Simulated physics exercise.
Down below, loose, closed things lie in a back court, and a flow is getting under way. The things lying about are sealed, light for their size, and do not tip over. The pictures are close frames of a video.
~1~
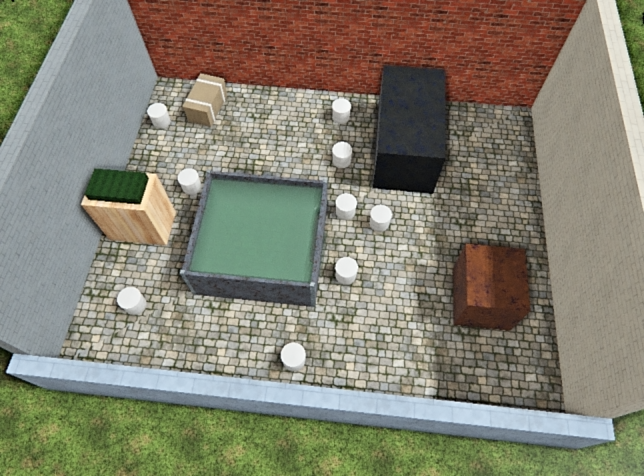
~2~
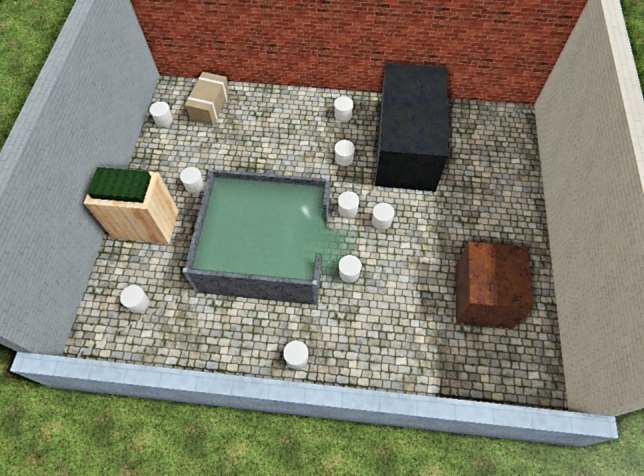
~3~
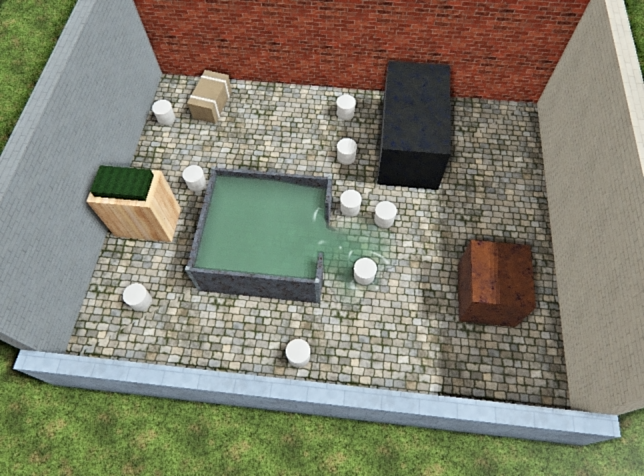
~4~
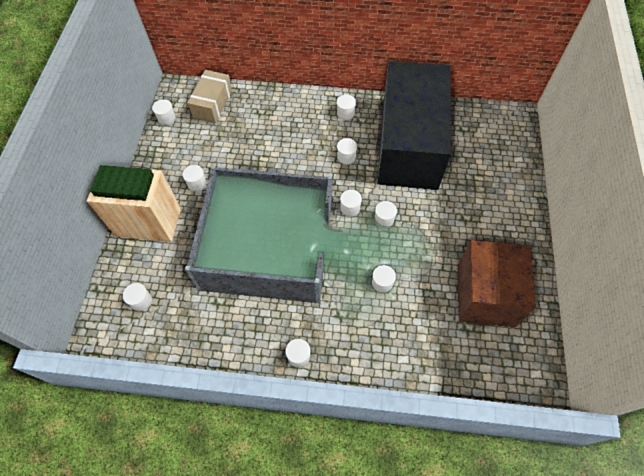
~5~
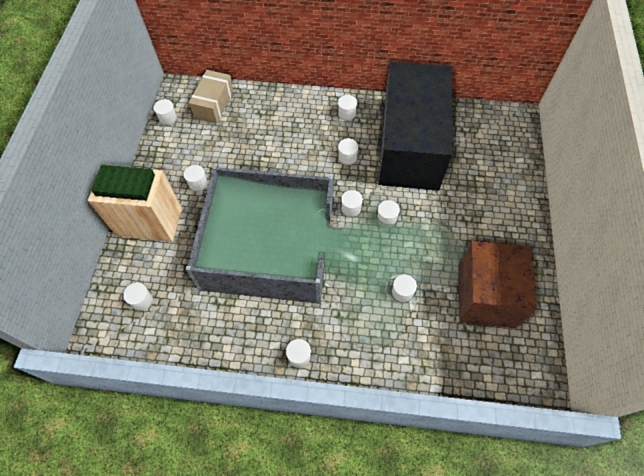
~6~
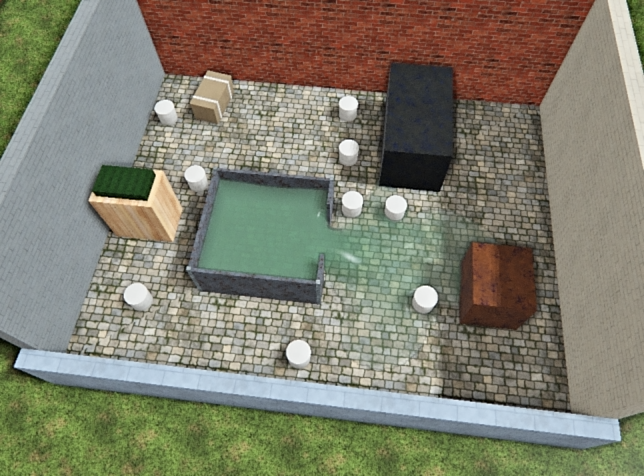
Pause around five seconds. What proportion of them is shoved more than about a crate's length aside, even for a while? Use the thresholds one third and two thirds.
I'd put it under one third.
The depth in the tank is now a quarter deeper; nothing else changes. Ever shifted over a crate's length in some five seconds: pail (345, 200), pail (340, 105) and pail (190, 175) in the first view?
Taking them as listed, the first came up short, the second came up short and the third came up short.
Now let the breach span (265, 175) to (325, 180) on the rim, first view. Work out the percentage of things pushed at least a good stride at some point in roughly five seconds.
I'd put it at about 40 percent.
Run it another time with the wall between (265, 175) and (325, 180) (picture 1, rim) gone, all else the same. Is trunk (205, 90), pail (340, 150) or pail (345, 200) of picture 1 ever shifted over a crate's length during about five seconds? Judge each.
The first: Went past that; the second: Went past that; the third: Fell short.
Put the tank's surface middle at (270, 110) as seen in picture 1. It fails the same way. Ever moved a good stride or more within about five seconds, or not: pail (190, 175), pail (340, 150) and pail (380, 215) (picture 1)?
The first: Did not travel far; the second: Travelled far enough; the third: Travelled far enough.
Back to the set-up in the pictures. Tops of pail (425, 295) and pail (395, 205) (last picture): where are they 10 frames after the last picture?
Approximately (537, 392) for one and (535, 181) for the other.
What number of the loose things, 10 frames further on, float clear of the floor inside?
The figure is 0.
A moment on, 2 of 10 are well off their spots; 0 afloat.
Next, 2 of 10 are well off their spots; 0 afloat.
Later, 2 of 10 are well off their spots; 1 afloat.
In the end, 2 of 10 are well off their spots, and 2 have been at some point; 1 afloat.
